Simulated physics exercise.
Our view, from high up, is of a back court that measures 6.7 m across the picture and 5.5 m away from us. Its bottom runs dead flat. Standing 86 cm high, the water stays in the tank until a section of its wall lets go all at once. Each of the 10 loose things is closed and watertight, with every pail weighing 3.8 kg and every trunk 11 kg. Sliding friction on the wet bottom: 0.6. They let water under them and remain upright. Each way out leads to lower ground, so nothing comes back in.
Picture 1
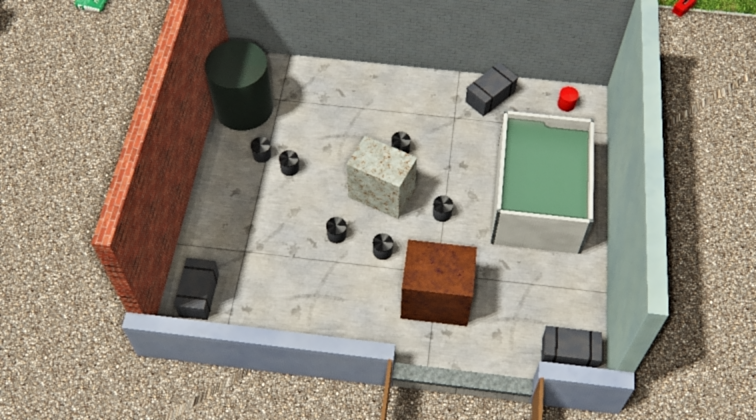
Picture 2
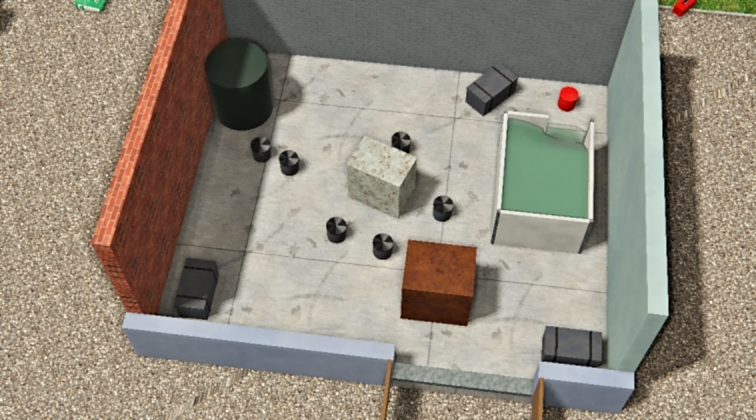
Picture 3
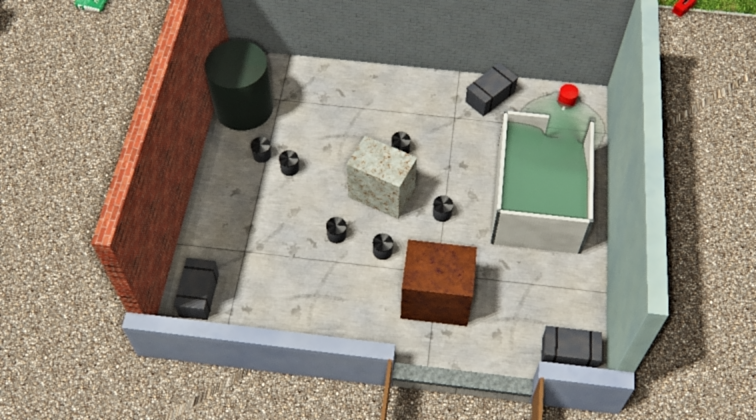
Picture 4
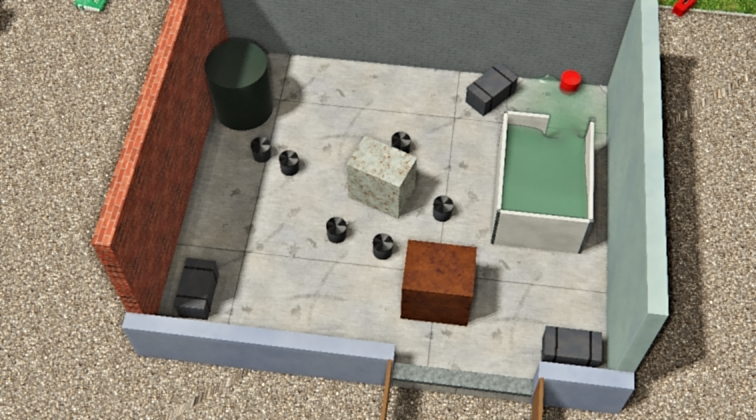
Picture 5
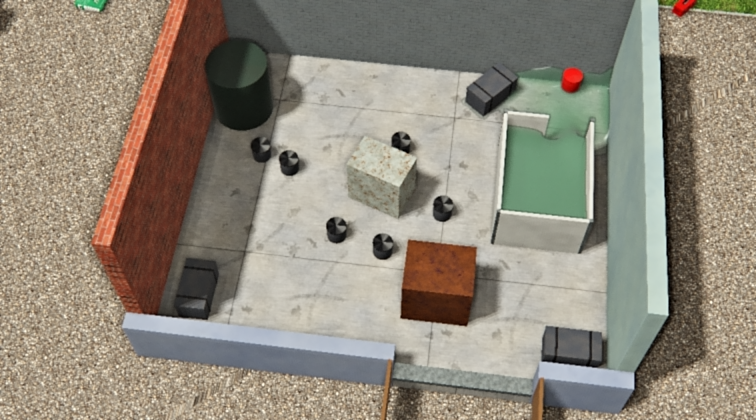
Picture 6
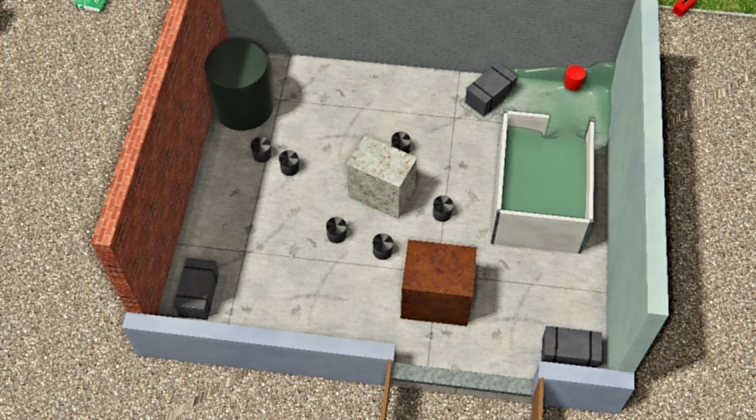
The clip shows a walled yard where greenish water pours through the far side of a pale tank and spreads across the ground behind it, nudging a red pail slightly while the other objects stay put.
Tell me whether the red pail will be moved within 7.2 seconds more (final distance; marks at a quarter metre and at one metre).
I'm guessing it covers a long distance.
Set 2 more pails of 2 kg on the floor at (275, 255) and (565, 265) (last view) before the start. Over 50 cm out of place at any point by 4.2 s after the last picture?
First not far enough, second not far enough.
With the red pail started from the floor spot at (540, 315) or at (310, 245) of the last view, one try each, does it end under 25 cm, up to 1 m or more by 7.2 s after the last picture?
In turn: It barely shifts; it stays put.
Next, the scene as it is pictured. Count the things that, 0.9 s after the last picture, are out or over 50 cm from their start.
Tally: 1.
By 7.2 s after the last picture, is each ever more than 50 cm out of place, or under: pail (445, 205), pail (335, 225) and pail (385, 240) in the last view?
Taking them in order: Fell shy, fell shy and fell shy.
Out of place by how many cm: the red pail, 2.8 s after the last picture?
Shift: About 450 cm.
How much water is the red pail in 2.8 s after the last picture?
7 cm or so.
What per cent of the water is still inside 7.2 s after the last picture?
Around 98 % of the water.
Then, 0.9 s after the last picture the red pail is near (554, 60), 0.5 m from its start, afloat; 0 of 10 are out; 1 afloat.
Then, 2.8 s after the last picture the red pail is near (287, 94), 4.7 m from its start, afloat; 0 of 10 are out; 2 afloat.
Then, 4.8 s after the last picture the red pail is near (222, 140), 5.8 m from its start, afloat; 0 of 10 are out; 4 afloat.
Then, 7.2 s after the last picture the red pail is near (209, 177), 6.1 m from its start, afloat; 0 of 10 are out; 6 afloat.
